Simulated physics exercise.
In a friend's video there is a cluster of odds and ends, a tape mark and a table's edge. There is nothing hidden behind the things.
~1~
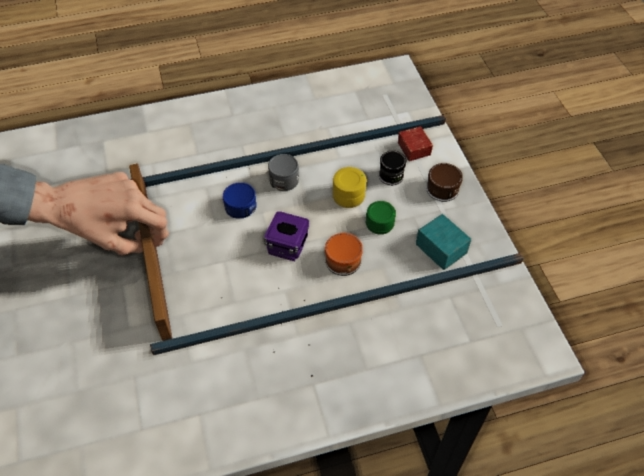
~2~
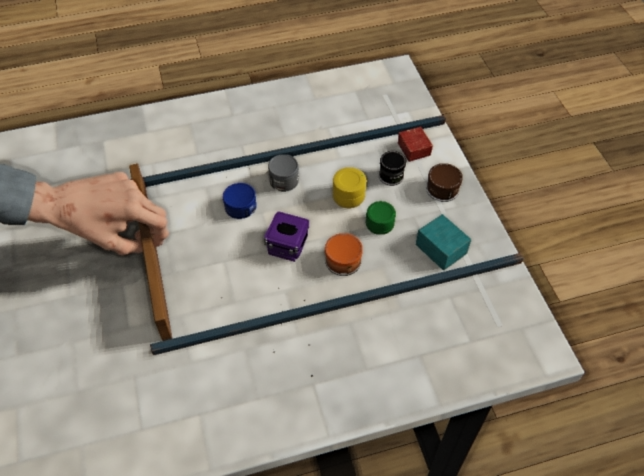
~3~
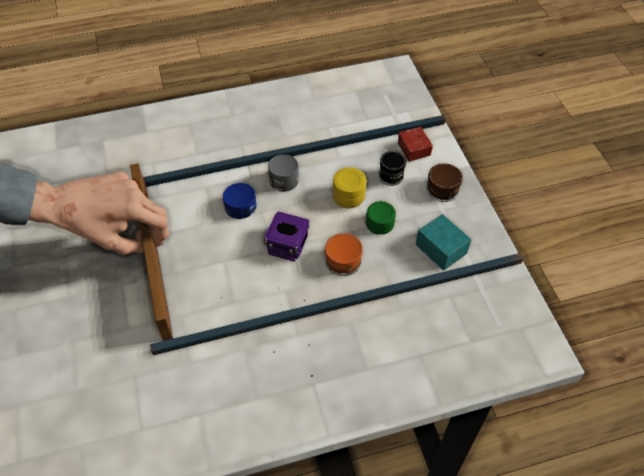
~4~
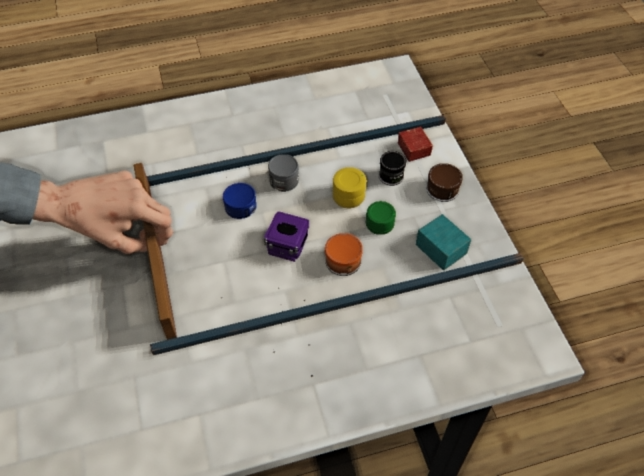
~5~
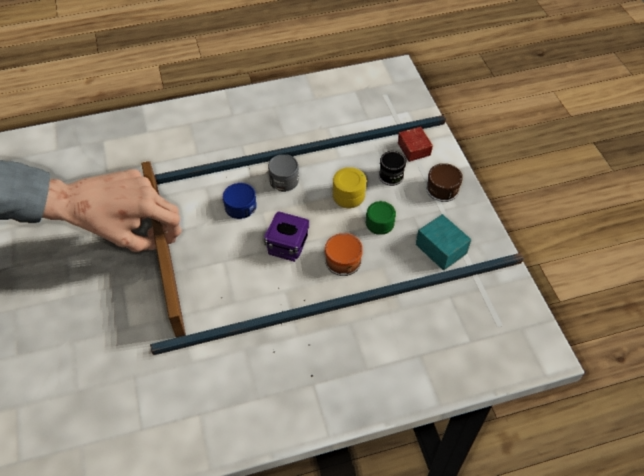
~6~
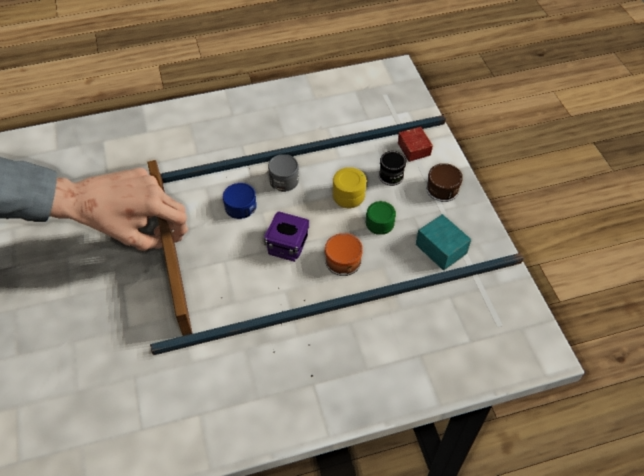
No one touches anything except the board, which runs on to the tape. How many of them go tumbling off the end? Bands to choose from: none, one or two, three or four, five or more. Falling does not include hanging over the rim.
Final answer: One or two.
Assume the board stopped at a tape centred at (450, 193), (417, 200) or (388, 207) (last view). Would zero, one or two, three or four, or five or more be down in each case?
Lab note - count at each of the three spots: At least five; one or two; not one.
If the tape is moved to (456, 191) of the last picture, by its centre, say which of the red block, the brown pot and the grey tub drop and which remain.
The red block is no longer there; as for the brown pot, it is no longer there; and the grey tub is still there.
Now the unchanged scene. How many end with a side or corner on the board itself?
4 in contact.
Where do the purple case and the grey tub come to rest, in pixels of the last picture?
The purple case stops around (455, 192); the grey tub around (427, 141).
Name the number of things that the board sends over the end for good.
1.
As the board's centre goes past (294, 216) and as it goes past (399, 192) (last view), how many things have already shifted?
The first count is 3, and then it's 10.
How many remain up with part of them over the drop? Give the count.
That comes to 5 of them.
A little later, none off yet; brown pot at rest near (444, 183); red block at rest near (415, 144); turquoise block at rest near (443, 242).
When it is over, the number that fall off is one or two; down, brown pot.
